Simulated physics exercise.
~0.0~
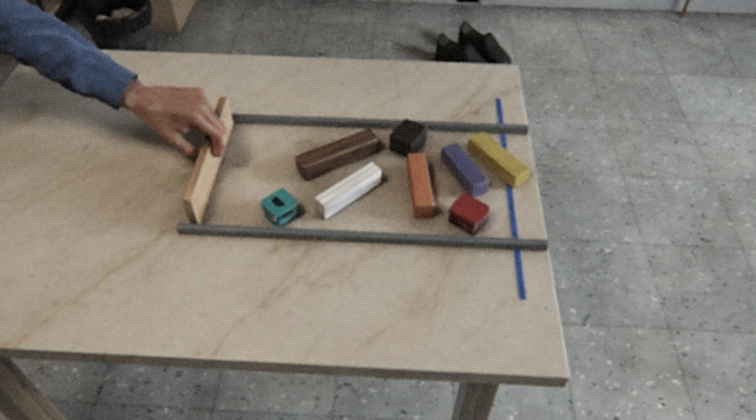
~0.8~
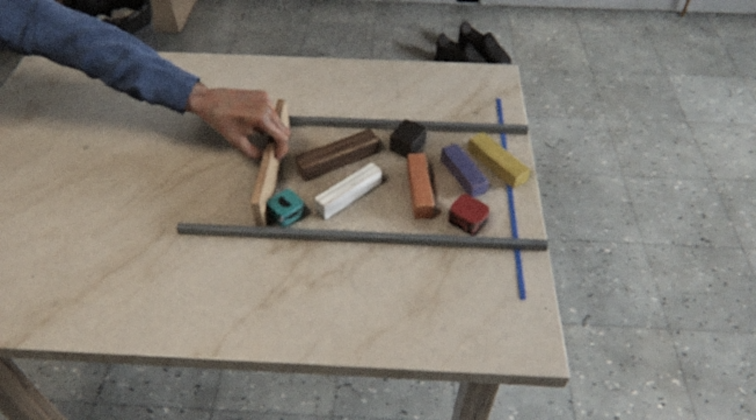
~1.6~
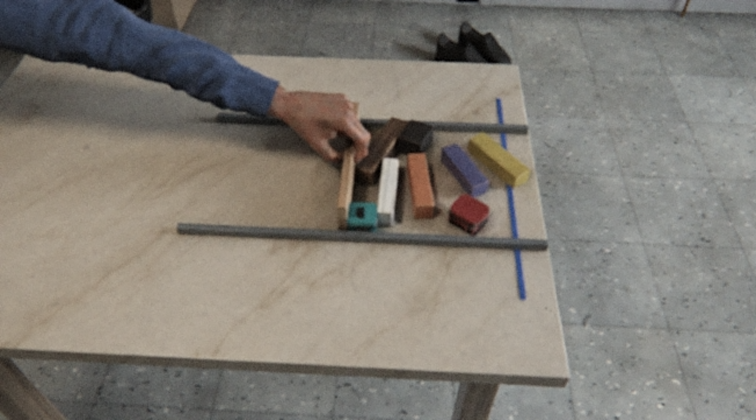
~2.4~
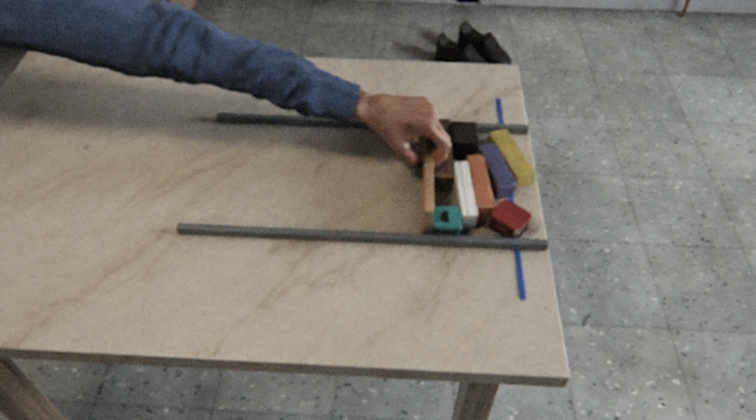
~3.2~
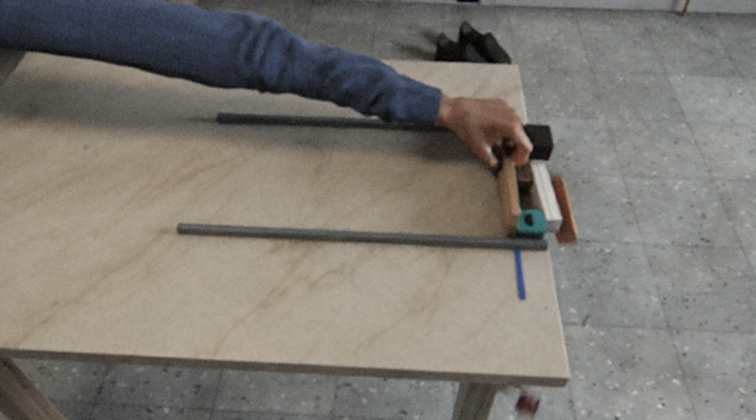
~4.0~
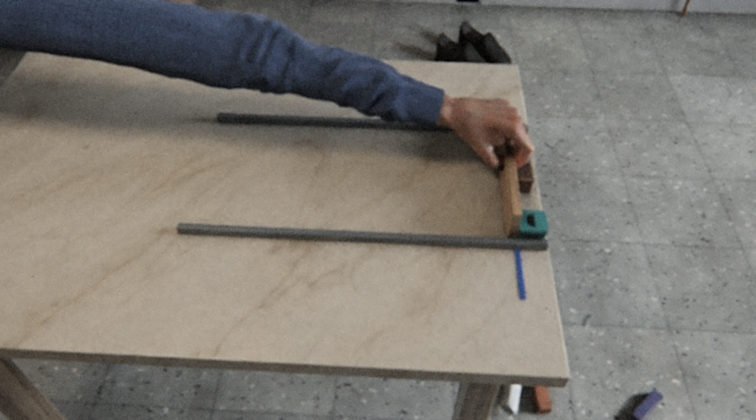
On a wooden table between two grey rails, a hand pushed a board to the right, gathering up several colourful sticks and blocks, and stopped at the blue tape as most of them dropped off the edge, leaving a turquoise block and a brown stick.
